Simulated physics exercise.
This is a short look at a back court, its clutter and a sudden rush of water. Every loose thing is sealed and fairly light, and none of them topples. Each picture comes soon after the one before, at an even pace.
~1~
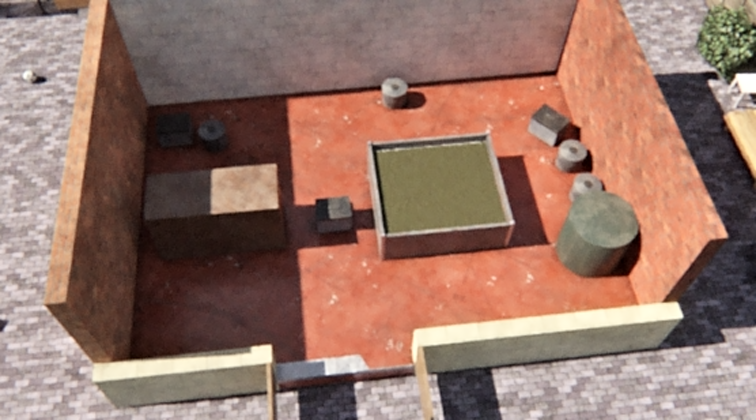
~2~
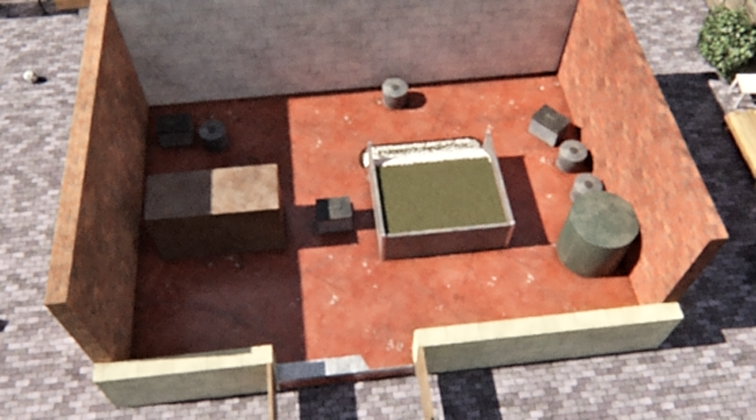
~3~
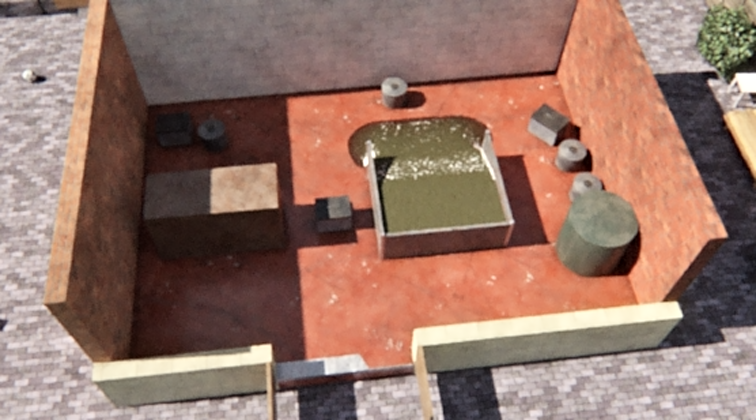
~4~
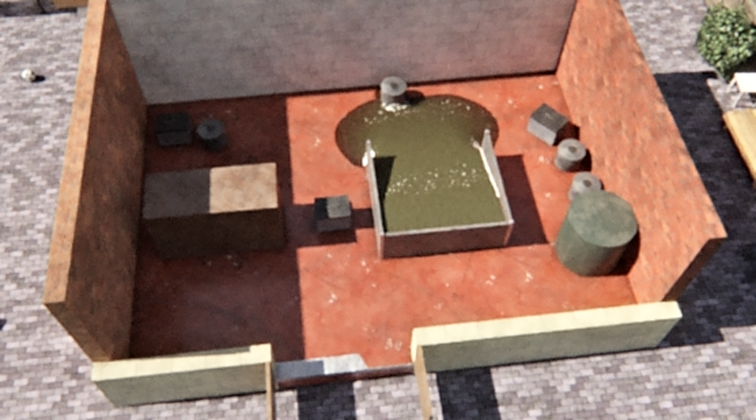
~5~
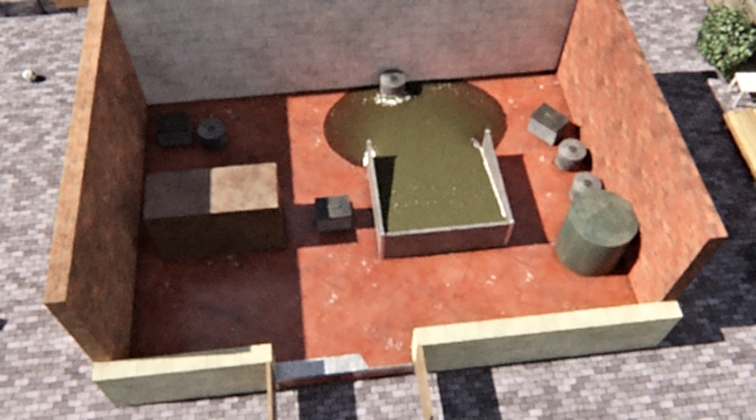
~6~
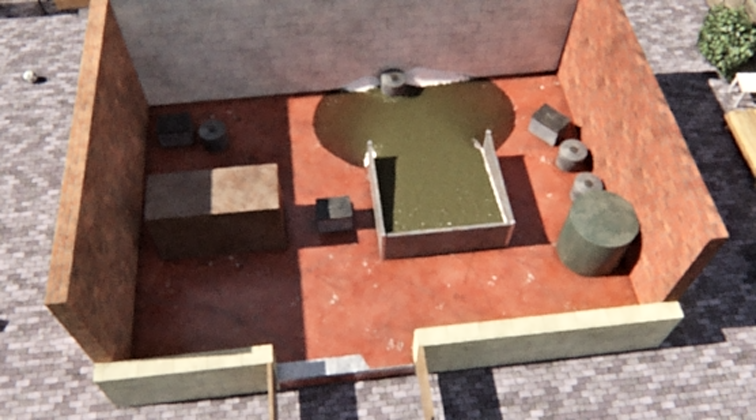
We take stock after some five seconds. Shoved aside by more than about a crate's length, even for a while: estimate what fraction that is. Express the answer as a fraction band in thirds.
Fraction band: 2/3 or more.
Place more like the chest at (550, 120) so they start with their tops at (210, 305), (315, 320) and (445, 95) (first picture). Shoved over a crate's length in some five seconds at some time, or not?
Sequence: Doesn't go far, doesn't go far, travels that far.
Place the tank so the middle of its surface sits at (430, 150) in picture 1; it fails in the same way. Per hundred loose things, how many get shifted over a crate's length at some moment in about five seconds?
By my count it is some 90 %.
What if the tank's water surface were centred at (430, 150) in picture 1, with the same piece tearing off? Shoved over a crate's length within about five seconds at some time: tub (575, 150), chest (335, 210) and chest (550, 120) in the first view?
Well, the first one got driven a long way, the second didn't get far, and the third got driven a long way.
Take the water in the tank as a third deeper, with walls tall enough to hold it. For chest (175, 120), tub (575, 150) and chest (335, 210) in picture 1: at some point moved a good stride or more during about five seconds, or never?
The first did it, the next did it, and the last came up short.
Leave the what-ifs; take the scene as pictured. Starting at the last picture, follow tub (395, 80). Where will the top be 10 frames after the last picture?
It should be around (335, 103).
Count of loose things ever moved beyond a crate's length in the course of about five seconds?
Count: 6.
A moment on, 0 of 7 are well off their spots; 1 afloat.
Next, 1 of 7 are well off their spots; 1 afloat.
Later, 6 of 7 are well off their spots; 3 afloat.
In the end, 6 of 7 are well off their spots, and 6 have been at some point; 5 afloat.
